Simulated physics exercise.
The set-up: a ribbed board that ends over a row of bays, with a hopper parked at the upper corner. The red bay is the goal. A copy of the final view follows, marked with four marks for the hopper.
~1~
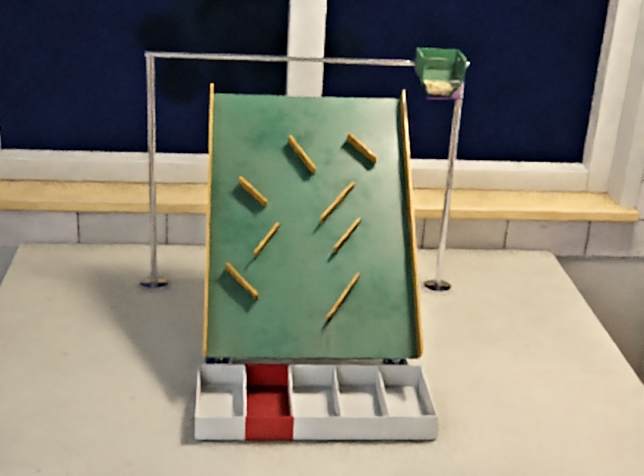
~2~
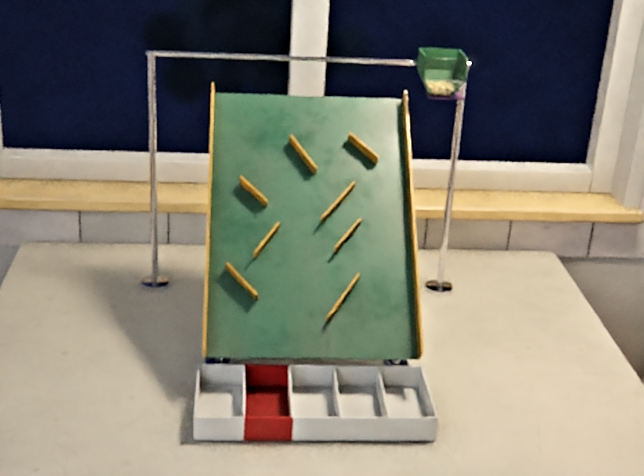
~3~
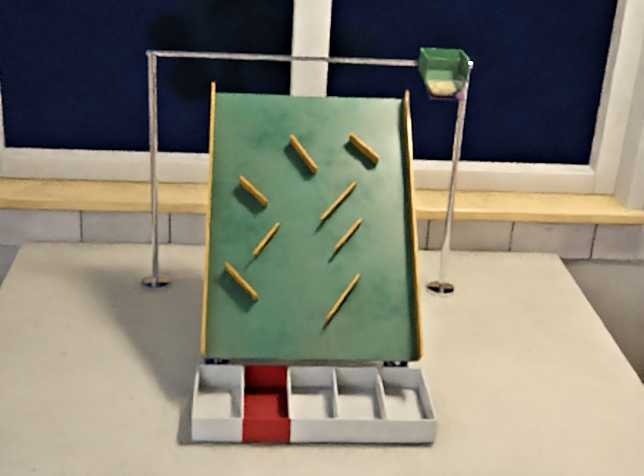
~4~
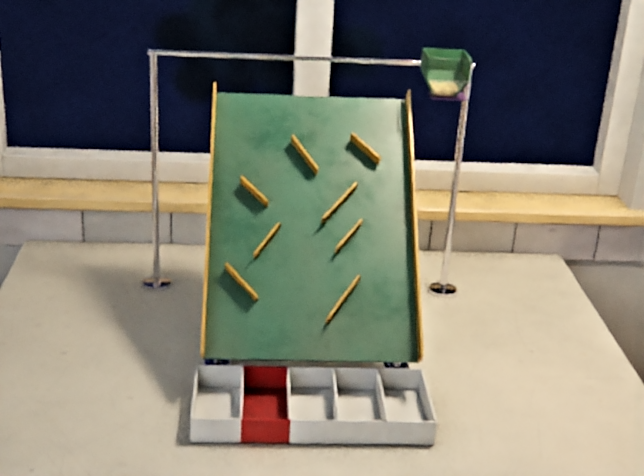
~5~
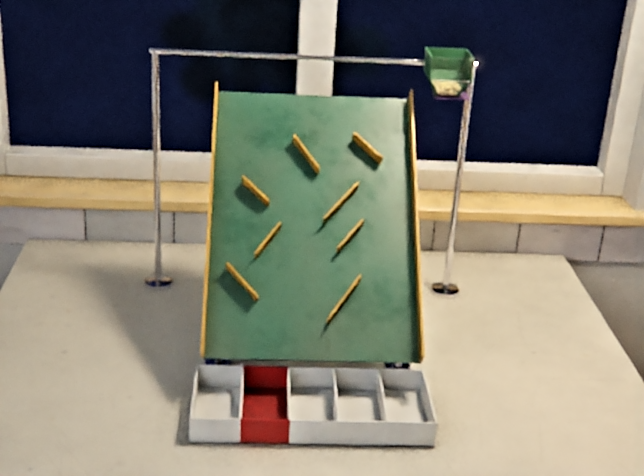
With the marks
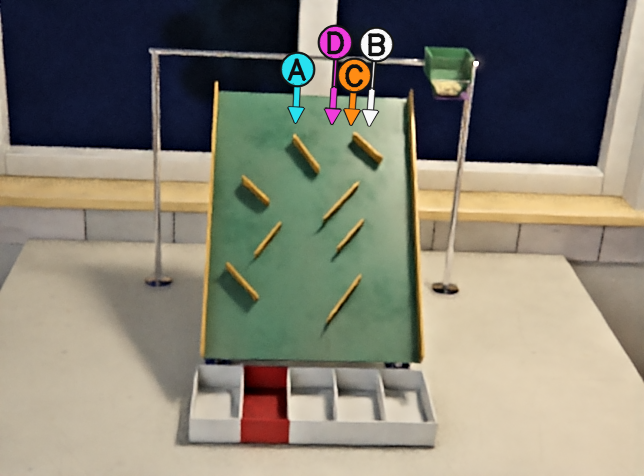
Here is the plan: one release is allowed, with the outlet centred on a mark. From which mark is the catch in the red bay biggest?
D beats the others.
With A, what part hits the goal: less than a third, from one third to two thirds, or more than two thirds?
From one third to two thirds.
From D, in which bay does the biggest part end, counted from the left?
The second from the left.
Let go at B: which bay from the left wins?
It is the fifth one.
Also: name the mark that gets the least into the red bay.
B.
On the marked copy, mark A meets the board at (295, 117); mark B meets the board at (369, 120); mark C meets the board at (351, 119); mark D meets the board at (332, 118).
If A is chosen, roughly a third in the red bay, roughly half in other bays, about a tenth outside the box.
If B is chosen, about a tenth in the red bay, the larger part in other bays, about a tenth outside the box.
If C is chosen, roughly a third in the red bay, roughly half in other bays, about a tenth outside the box.
If D is chosen, roughly two thirds in the red bay, roughly a quarter in other bays, about a tenth outside the box.
